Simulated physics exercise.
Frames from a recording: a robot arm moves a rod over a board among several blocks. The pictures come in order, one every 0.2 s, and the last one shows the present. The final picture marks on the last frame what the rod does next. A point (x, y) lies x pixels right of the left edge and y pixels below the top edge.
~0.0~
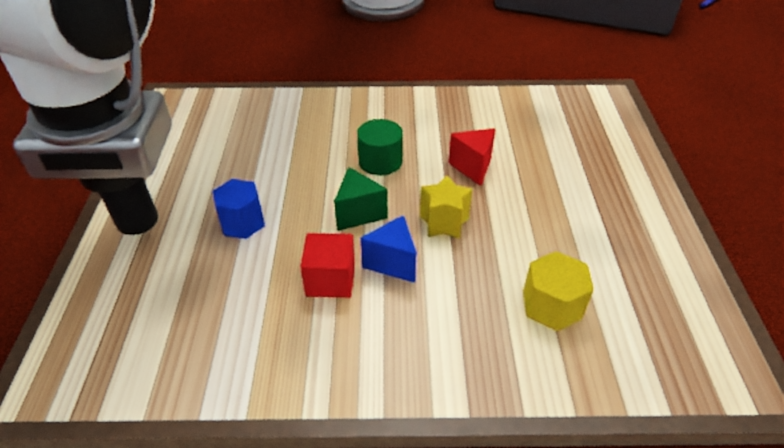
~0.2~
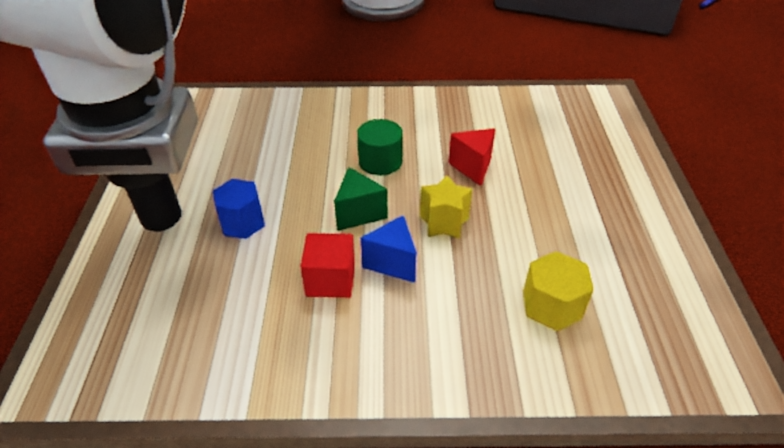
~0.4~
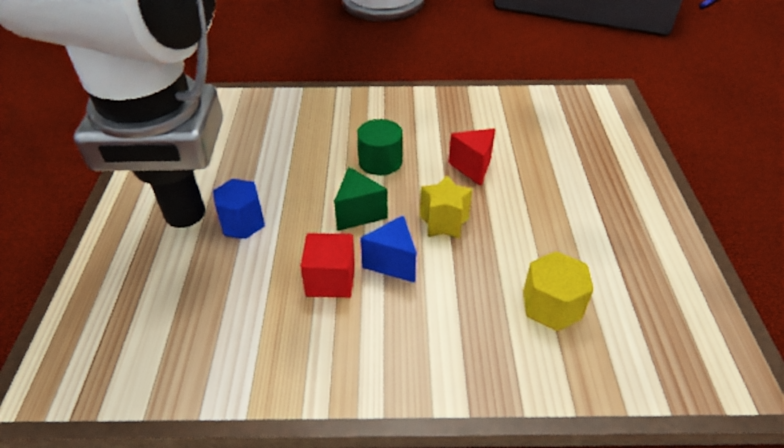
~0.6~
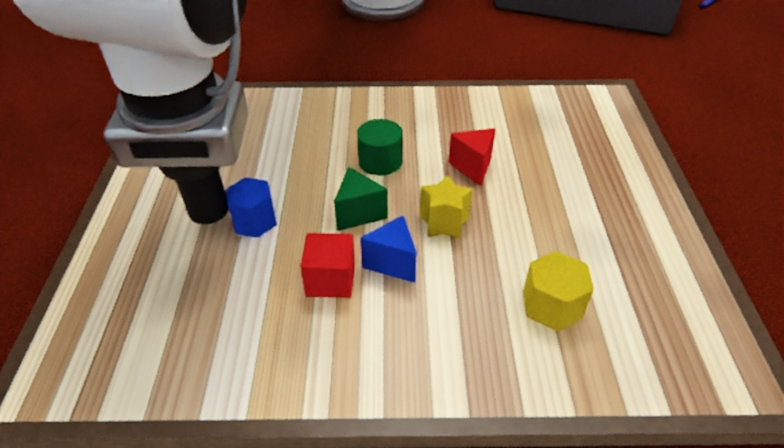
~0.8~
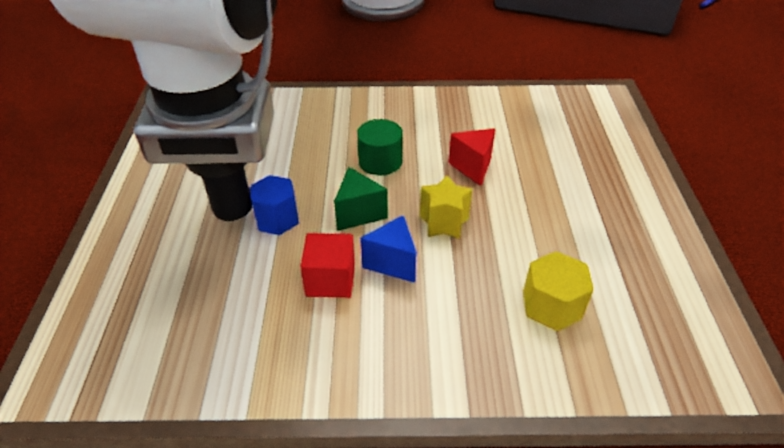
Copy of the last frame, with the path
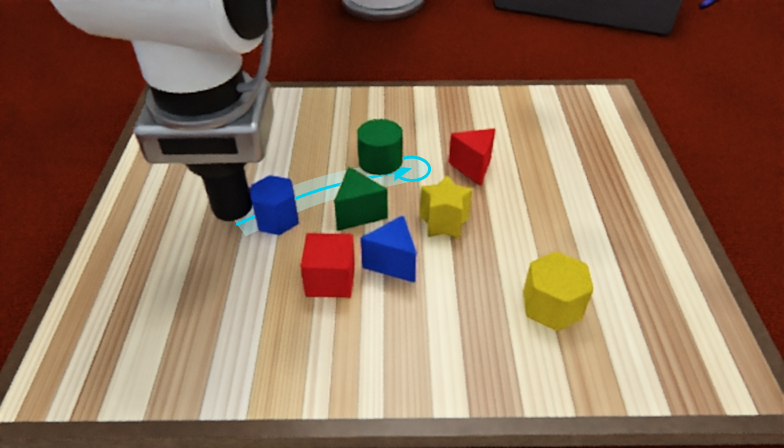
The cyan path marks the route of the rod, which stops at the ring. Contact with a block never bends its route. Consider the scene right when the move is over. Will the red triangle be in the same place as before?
The answer is yes.
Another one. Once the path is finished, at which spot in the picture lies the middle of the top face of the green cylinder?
It is at (410, 114).
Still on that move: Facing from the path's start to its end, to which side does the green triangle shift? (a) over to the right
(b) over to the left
My answer is option a.
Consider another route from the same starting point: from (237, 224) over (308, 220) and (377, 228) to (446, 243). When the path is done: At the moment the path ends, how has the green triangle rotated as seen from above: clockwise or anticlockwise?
That block twists counter-clockwise.
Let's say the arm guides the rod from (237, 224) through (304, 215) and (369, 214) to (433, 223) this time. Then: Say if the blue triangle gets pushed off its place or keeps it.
That block remains where it is.
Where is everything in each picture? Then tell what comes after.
Lower end of the rod at (138, 222), tops of blocks, blue hexagonal block at (235, 193), green triangle at (357, 185), green cylinder at (380, 131), yellow star at (447, 192), red triangle at (477, 138), in the first frame.
Rod at (162, 219), blocks as before, in the second frame.
Rod at (186, 215), blocks as before, in the third frame.
Rod at (209, 212), blue hexagonal block at (248, 192), in the fourth frame.
Rod at (233, 209), blue hexagonal block at (272, 189), green triangle at (357, 185), green cylinder at (380, 131), yellow star at (447, 192), red triangle at (477, 138), in the fifth frame.
The drawn path runs from (237, 224) via (325, 188), ending at (412, 169).
The first path, step by step. One third of the way, rod at (294, 183); blue hexagonal block at (328, 179), turned 50° clockwise; green triangle at (366, 186).
Two thirds of the way, rod at (353, 165); blue hexagonal block at (355, 178), turned 85° clockwise; green triangle at (387, 194).
At the end, rod at (412, 153); blue hexagonal block at (355, 178), turned 85° clockwise; green triangle at (387, 194); green cylinder at (410, 114); yellow star not moved; red triangle not moved.
